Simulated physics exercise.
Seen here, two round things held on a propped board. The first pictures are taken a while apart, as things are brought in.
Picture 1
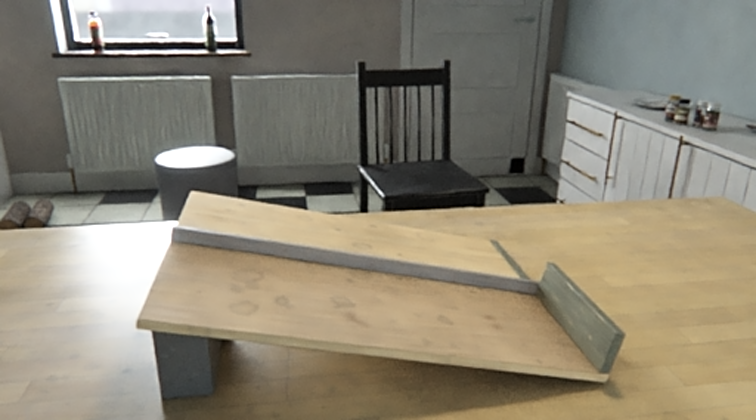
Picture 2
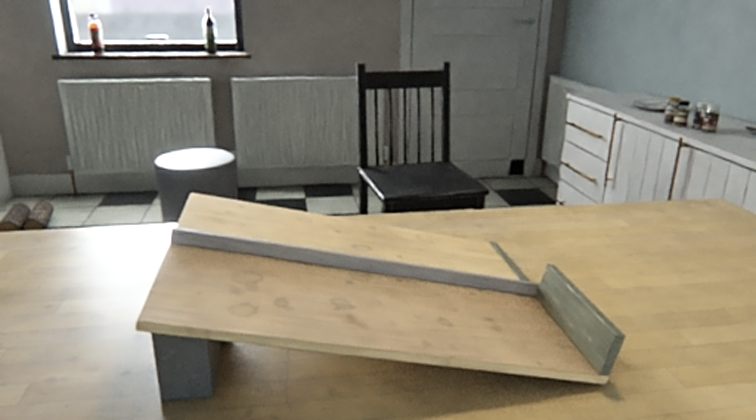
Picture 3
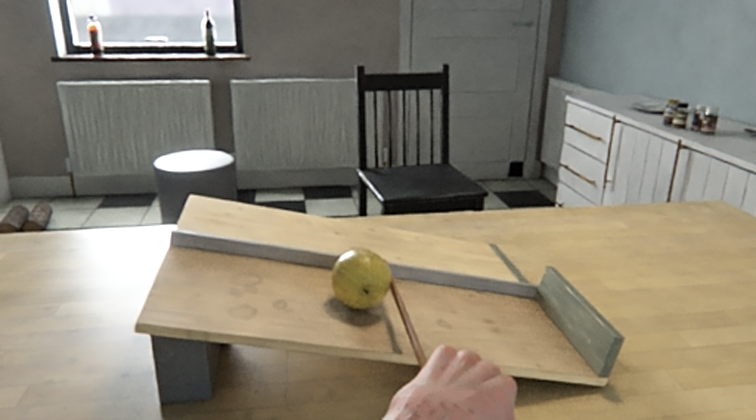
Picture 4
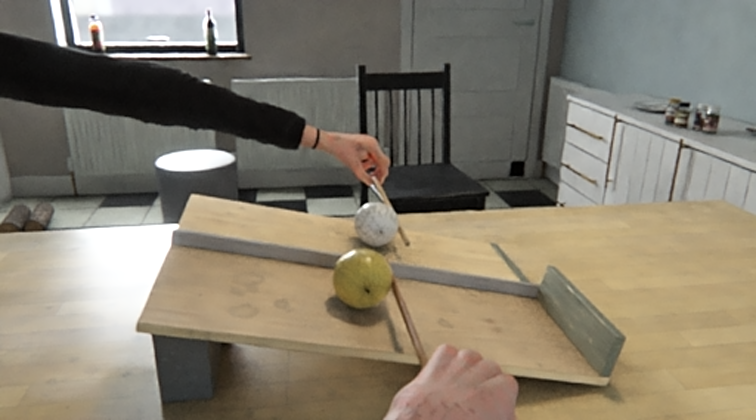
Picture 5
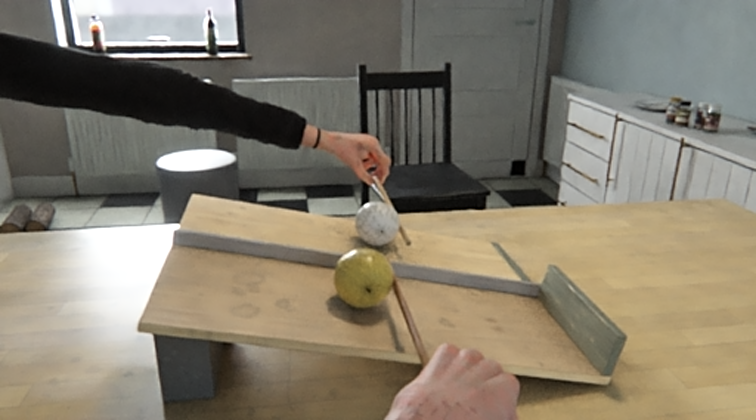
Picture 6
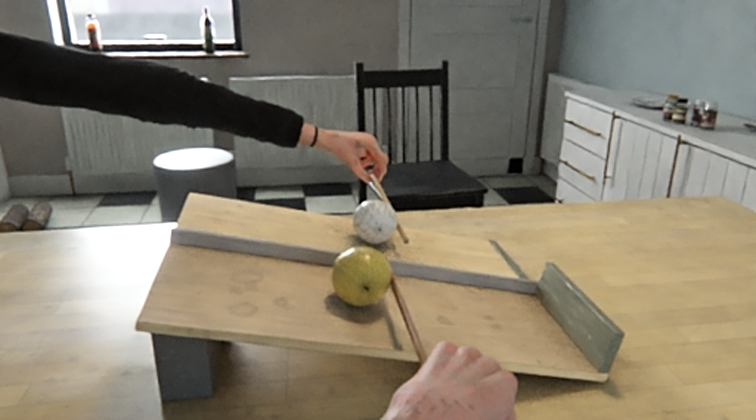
On a wooden table indoors, hands using sticks to hold a yellow apple, then a white onion, still on a sloping board.
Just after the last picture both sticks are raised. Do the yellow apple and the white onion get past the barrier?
As it turns out, the yellow apple gets caught, the white onion runs past the strip.
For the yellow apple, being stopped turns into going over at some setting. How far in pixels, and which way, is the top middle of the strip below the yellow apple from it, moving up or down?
A shift of 28 pixels, going down.
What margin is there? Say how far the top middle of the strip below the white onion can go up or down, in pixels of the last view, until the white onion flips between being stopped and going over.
A shift of 8 pixels, going up.
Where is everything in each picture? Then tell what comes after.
In the first picture, board (373, 255).
In the second picture, board (373, 257).
In the third picture, yellow apple (361, 279); board (372, 259).
In the fourth picture, held back by the sticks; white onion (376, 224); board (373, 258).
In the fifth picture, held back by the sticks; yellow apple (363, 278); board (374, 258).
In the sixth picture, held back by the sticks; yellow apple (361, 276); white onion (375, 222); board (372, 256).
Then, 0.56 s on from there, yellow apple rolling on the board near (512, 298); white onion rolling on the board near (493, 242).
Then, 1.08 s on from there, yellow apple resting against the strip near (548, 303); white onion off the board near (707, 242).
In the end, the yellow apple is held by the strip, near (548, 303); the white onion goes over the end.
